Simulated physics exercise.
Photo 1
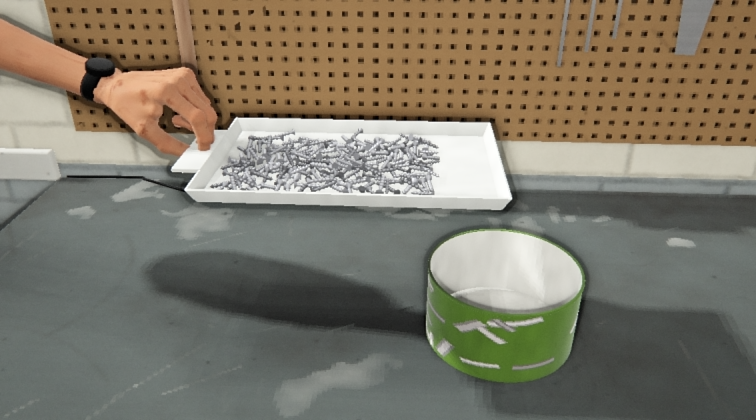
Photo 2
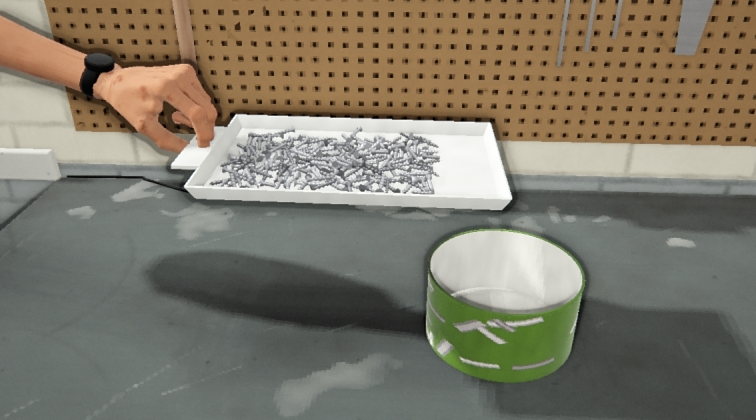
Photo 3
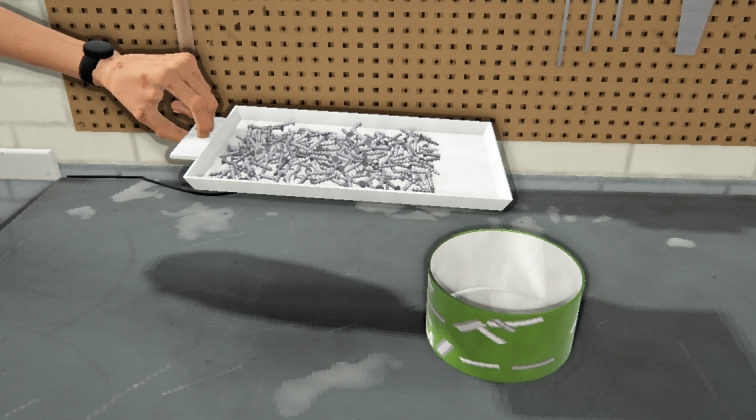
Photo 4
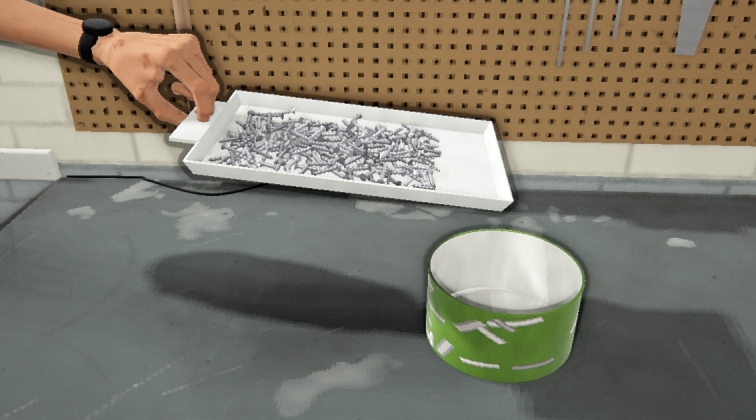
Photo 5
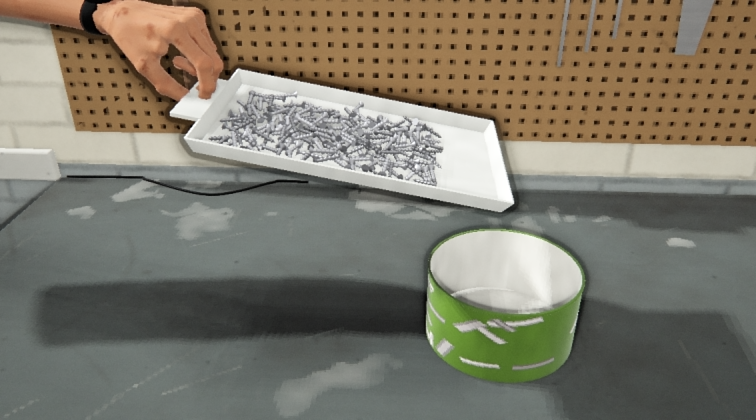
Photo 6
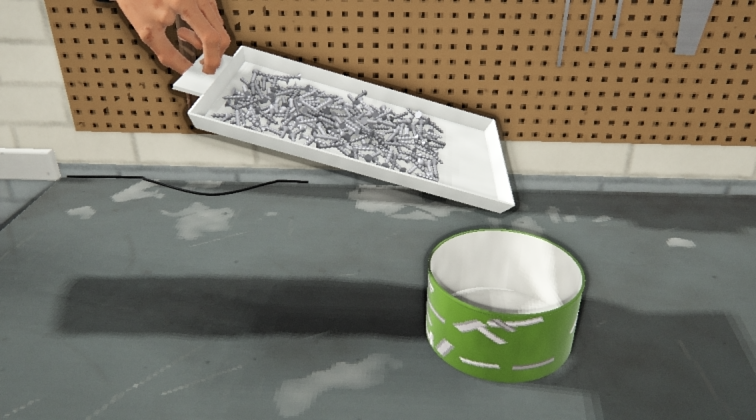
At first, a hand at the left grips the tab of a white rimmed tray covered with small grey pieces, behind a green pot on a dark worktop. The hand then raises the left end, slowly and then more noticeably, until the tray slopes down toward the right, while the pot stays still.
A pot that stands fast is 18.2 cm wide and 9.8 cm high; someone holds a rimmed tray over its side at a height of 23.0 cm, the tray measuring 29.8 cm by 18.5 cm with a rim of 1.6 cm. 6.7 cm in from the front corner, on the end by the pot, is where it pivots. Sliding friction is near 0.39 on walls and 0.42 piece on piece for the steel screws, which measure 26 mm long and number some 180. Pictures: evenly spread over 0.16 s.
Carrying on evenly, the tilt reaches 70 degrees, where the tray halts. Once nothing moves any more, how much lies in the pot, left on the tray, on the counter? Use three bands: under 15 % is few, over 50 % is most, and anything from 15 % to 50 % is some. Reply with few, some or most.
Pot: Some, tray: Few, counter: Most.
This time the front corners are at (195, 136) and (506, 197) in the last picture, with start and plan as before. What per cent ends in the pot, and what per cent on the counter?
Pot 40, counter 60.
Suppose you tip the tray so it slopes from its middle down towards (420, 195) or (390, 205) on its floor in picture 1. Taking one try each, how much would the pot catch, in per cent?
0 and 0 %.
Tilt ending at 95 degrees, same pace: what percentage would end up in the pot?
Around 30 in a hundred.
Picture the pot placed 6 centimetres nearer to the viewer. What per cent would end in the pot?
About 65 %.
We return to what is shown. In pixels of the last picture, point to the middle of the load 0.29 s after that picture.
Near pixel (459, 97).
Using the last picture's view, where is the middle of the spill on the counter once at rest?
Middle of the spill at rest: Roughly (626, 403).
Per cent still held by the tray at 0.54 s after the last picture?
Close to 0 in a hundred parts of the load.
Then, 0.18 s after the last picture, tilt 46 degrees; the tray holds 100 %, the pot 0 %.
Then, 0.29 s after the last picture, tilt 63 degrees; the tray holds 100 %, the pot 0 %.
Then, 0.54 s after the last picture, tilt 70 degrees; the tray holds 0 %, the pot 25 %.
In the end, pot 35 %, tray 0 %, counter 65 %.
